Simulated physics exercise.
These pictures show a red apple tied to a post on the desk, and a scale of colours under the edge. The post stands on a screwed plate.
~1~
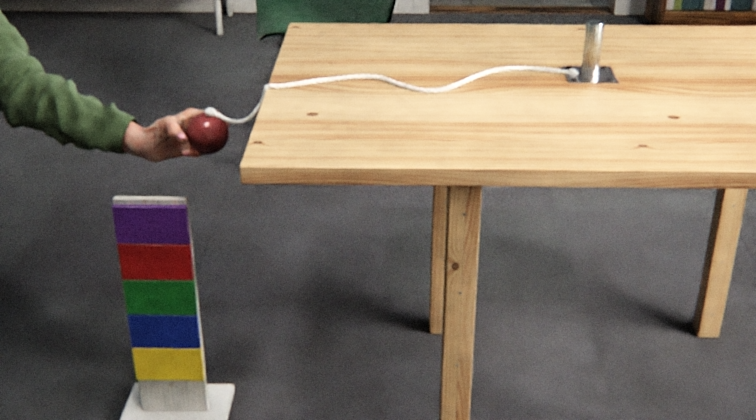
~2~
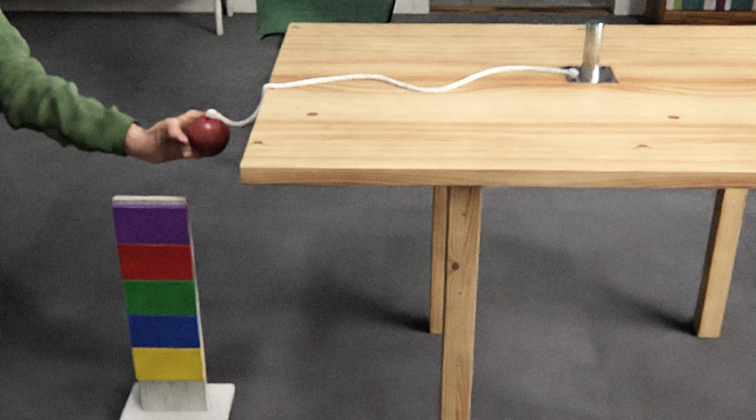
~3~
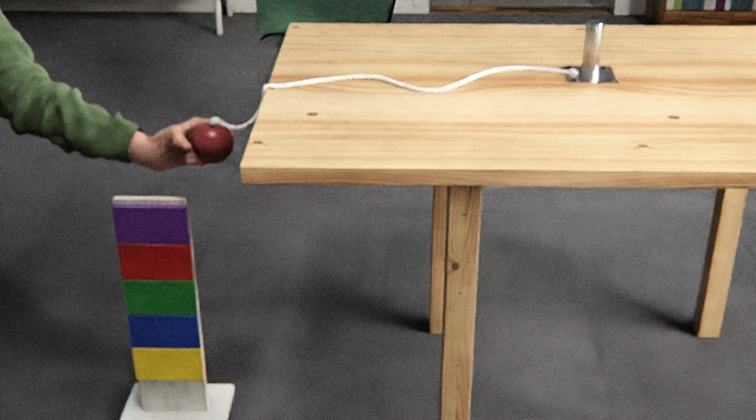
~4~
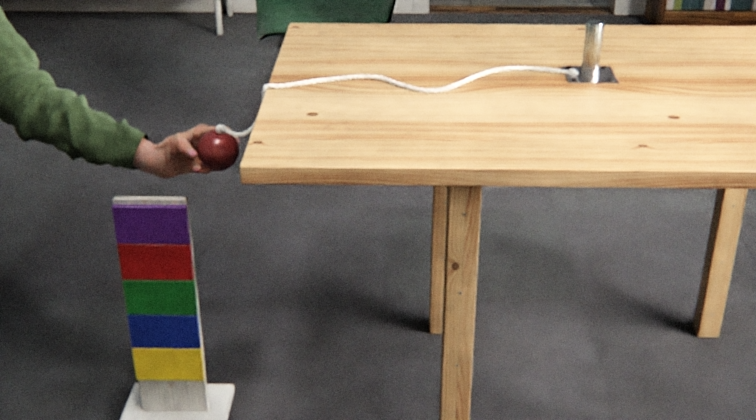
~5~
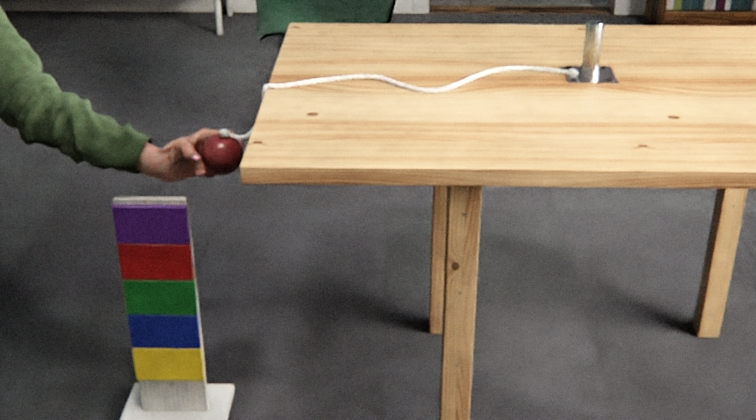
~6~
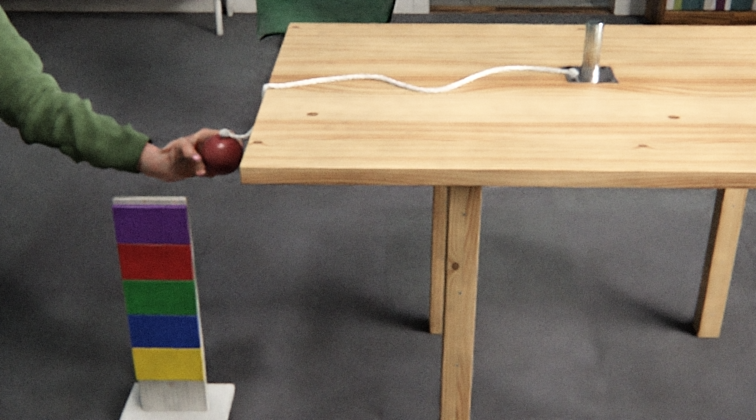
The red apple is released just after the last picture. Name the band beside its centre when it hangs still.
Its centre hangs level with the purple band.
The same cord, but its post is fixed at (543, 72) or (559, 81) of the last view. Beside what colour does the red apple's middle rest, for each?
One after the other, red; red.
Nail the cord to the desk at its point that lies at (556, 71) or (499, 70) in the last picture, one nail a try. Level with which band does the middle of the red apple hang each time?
In that order: Purple; purple.
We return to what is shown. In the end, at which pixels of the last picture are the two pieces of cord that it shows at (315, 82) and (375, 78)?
Near (273, 85) and (336, 82).
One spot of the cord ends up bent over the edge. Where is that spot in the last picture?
The one at (309, 82).
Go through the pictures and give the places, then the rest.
Red apple (208, 133); purple (151, 226); red (155, 263); green (160, 298); blue (164, 333); yellow (168, 365), in the first picture.
Red apple (208, 135); cord through (538, 69) (475, 77) (412, 88) (348, 78) (269, 90), in the second picture.
Red apple (212, 143), in the third picture.
Red apple (218, 150); cord through (538, 69) (475, 77) (412, 88) (348, 78) (269, 90), in the fourth picture.
Red apple (222, 154), in the fifth picture.
Red apple (222, 154); cord through (538, 69) (475, 77) (412, 88) (348, 78) (269, 90), in the sixth picture.
Soon after, apple near (261, 210); level with purple.
After that, apple near (281, 214); level with purple.
In the end, apple near (274, 220); level with purple. Its middle rests at the purple band.
